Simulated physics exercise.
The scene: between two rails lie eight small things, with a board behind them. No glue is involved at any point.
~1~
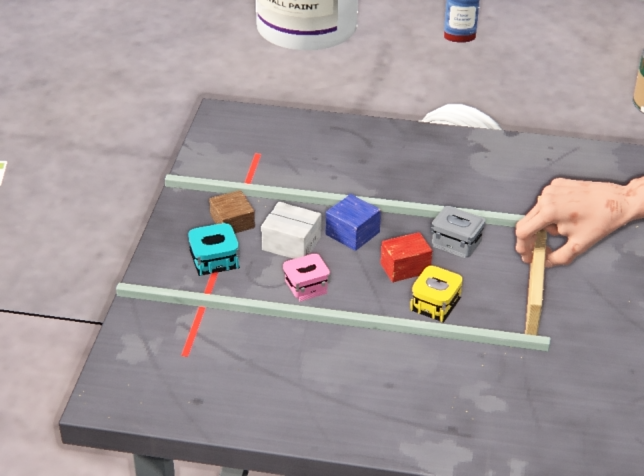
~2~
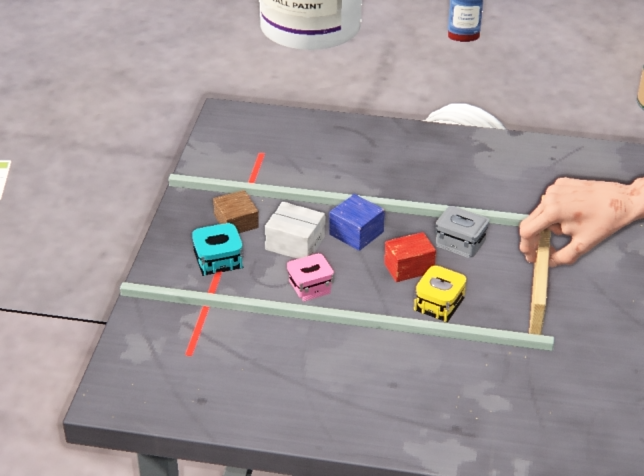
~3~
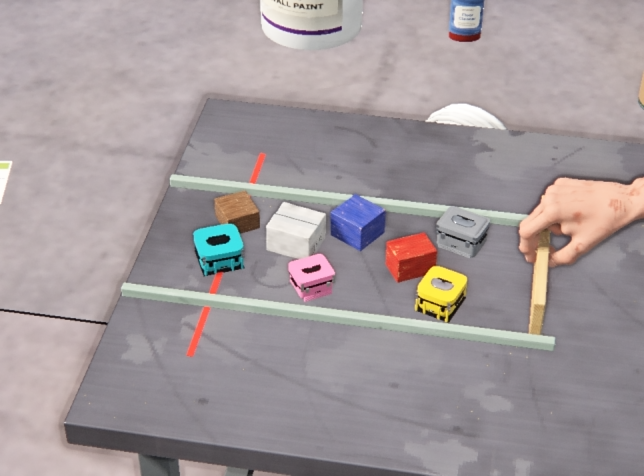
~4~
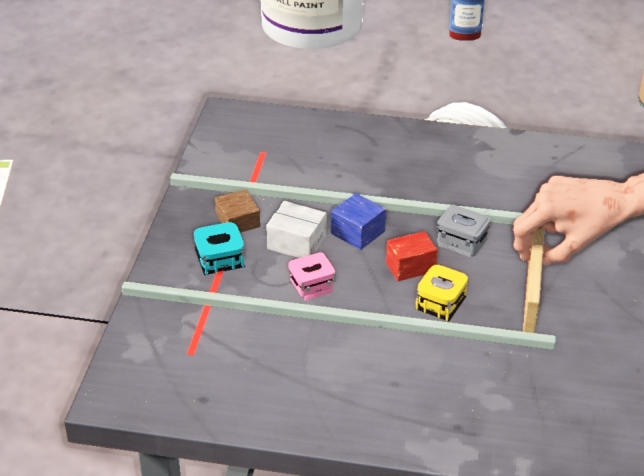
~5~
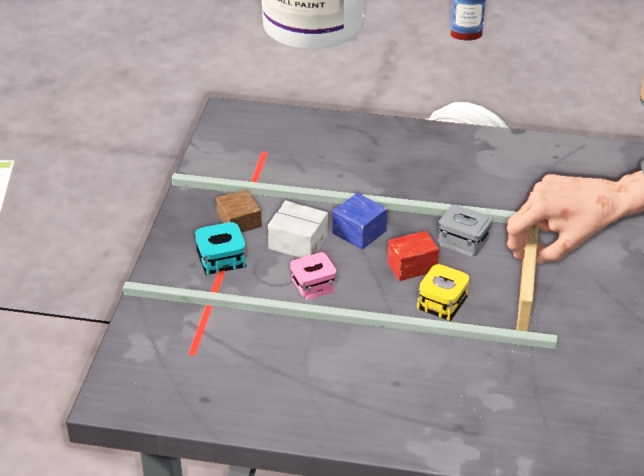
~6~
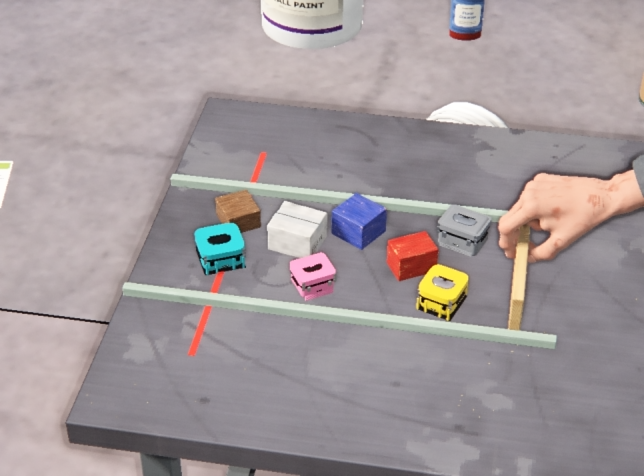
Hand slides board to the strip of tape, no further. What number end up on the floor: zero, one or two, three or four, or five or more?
Once the board stops, one or two are missing from the table.
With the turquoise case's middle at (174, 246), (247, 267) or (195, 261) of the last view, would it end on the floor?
Taking each place in turn, the object ends up off; ends up off; ends up off.
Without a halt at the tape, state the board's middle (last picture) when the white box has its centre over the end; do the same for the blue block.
I reckon its middle sits around (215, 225) and then around (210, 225).
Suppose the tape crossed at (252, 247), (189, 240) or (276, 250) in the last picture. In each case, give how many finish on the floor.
The counts would be 0, 5 and 0.
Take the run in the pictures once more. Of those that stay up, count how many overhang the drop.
Answer: 1.
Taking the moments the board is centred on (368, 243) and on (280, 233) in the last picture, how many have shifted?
Well, it's 6 at the first one and 8 at the second.
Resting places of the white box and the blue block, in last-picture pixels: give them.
The first ends close to (162, 230), the second close to (179, 201).
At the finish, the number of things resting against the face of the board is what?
So the total is 3.
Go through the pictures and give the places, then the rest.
The first frame shows turquoise case (214, 250); brown block (232, 213); white box (292, 232); board (538, 265); tape (225, 246).
The second frame shows brown block (236, 213); grey case (462, 232).
The third frame shows white box (296, 232); blue block (358, 222).
The fourth frame shows turquoise case (219, 248); red block (412, 256).
The fifth frame shows brown block (239, 212); yellow case (443, 293).
The sixth frame shows turquoise case (220, 249); brown block (238, 213); white box (298, 231); board (521, 260); tape (231, 245).
Soon after, none off yet; turquoise case at rest near (220, 249); brown block at rest near (238, 213); white box at rest near (298, 231).
Then, none off yet; turquoise case at rest near (218, 250); brown block at rest near (238, 213); white box moved about its own width near (270, 239).
Further on, none off yet; turquoise case moved about its own width near (159, 250); brown block moved about its own width near (184, 202); white box moved well along near (203, 235).
At rest, the number that fall off is one or two; fallen, brown block and turquoise case.
